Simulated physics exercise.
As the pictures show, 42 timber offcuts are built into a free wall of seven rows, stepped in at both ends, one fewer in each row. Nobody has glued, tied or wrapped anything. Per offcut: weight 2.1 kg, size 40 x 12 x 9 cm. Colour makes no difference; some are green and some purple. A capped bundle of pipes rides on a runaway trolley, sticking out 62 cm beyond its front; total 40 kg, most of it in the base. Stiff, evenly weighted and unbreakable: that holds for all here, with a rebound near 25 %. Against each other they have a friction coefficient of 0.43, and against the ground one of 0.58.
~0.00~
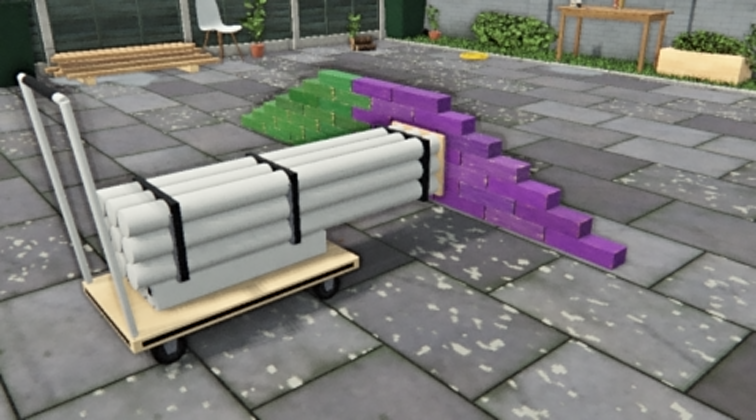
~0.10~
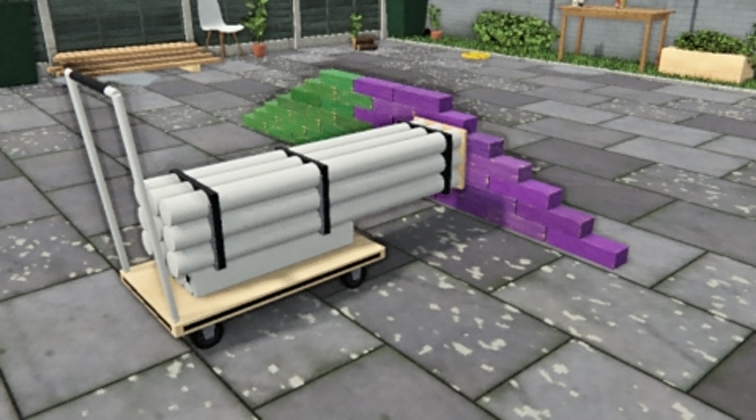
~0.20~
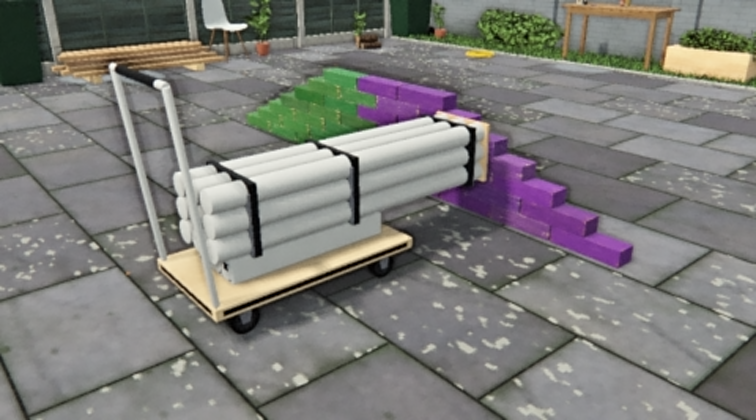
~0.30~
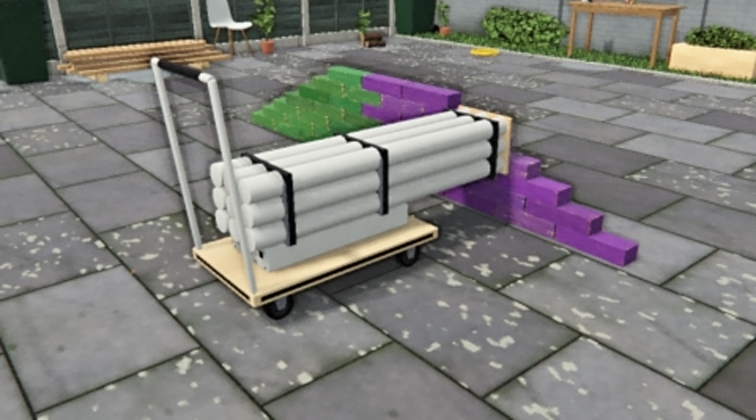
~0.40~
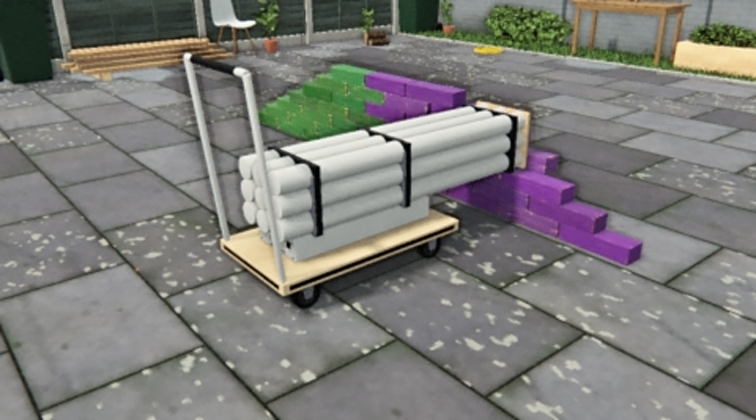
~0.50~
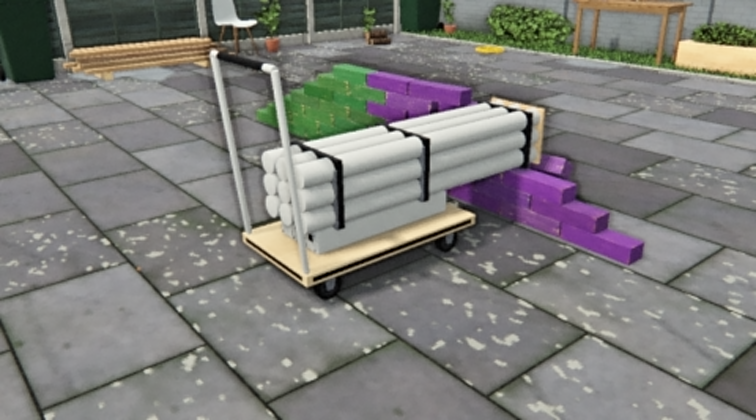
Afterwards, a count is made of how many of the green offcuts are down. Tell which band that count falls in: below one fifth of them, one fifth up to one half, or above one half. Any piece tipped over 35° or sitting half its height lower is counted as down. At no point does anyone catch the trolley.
The count falls below one fifth.
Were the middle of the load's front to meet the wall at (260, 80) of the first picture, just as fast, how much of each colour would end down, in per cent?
Purple 0 %, green 10 %.
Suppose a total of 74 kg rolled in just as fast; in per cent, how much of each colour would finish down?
Result: Purple 30, green 0 %.
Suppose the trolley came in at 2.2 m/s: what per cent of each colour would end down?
Purple 40%, green 0%.
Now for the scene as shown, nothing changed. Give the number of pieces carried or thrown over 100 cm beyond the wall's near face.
I'd say close to 0 of them.
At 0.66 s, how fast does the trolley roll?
Roughly 1.0 m/s.
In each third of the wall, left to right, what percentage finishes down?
Per cent by third - left: 0; middle: 20; right: 40.
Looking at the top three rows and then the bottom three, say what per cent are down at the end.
Top share 50 per cent; bottom share 0 per cent.
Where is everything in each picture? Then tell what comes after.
In the first picture (pixels give the middle of a visible side; the camera pans a little), load (436, 157) 44 cm short of the wall; top green offcut (334, 82); top purple offcut (414, 101); none has stirred.
The second picture shows load (458, 151) 30 cm short of the wall; top green offcut (335, 81).
The third picture shows load (481, 144) 16 cm short of the wall; top green offcut (339, 80).
The fourth picture shows load (504, 137) 18 mm short of the wall; top green offcut (344, 78).
The fifth picture shows load (522, 132) 10 cm into the wall's line; top green offcut (347, 77); steepest lean 5°, the offcut at (552, 165); movement in 5 of them.
The sixth picture shows load (537, 128) 20 cm into the wall's line; top green offcut (348, 76); top purple offcut (434, 94) 26 mm from its place; steepest lean 33°, the offcut at (567, 170); movement in 7 of them.
After 0.66 s, load 36 cm past the wall's line, still rolling; none of the 19 green offcuts down (2 of 42 in all colours); top green offcut unmoved; top purple offcut 15° from how it stood.
After 0.90 s, load 59 cm past the wall's line, still rolling; none of the 19 green offcuts down (8 of 42 in all colours); top green offcut unmoved; top purple offcut 49° from how it stood, 13 cm lower.
After 1.16 s, load 76 cm past the wall's line, still rolling; none of the 19 green offcuts down (8 of 42 in all colours); top green offcut unmoved; top purple offcut on its side.
After 1.54 s, load 79 cm past the wall's line, stopped; none of the 19 green offcuts down (9 of 42 in all colours); top green offcut unmoved; top purple offcut on its side.
In the end (2.3 s), load 79 cm past the wall's line, stopped; none of the 19 green offcuts down (9 of 42 in all colours); top green offcut unmoved; top purple offcut on its side. That is 0 per cent. From the last view, middles, top green offcut near (355, 75), top purple offcut near (467, 141).
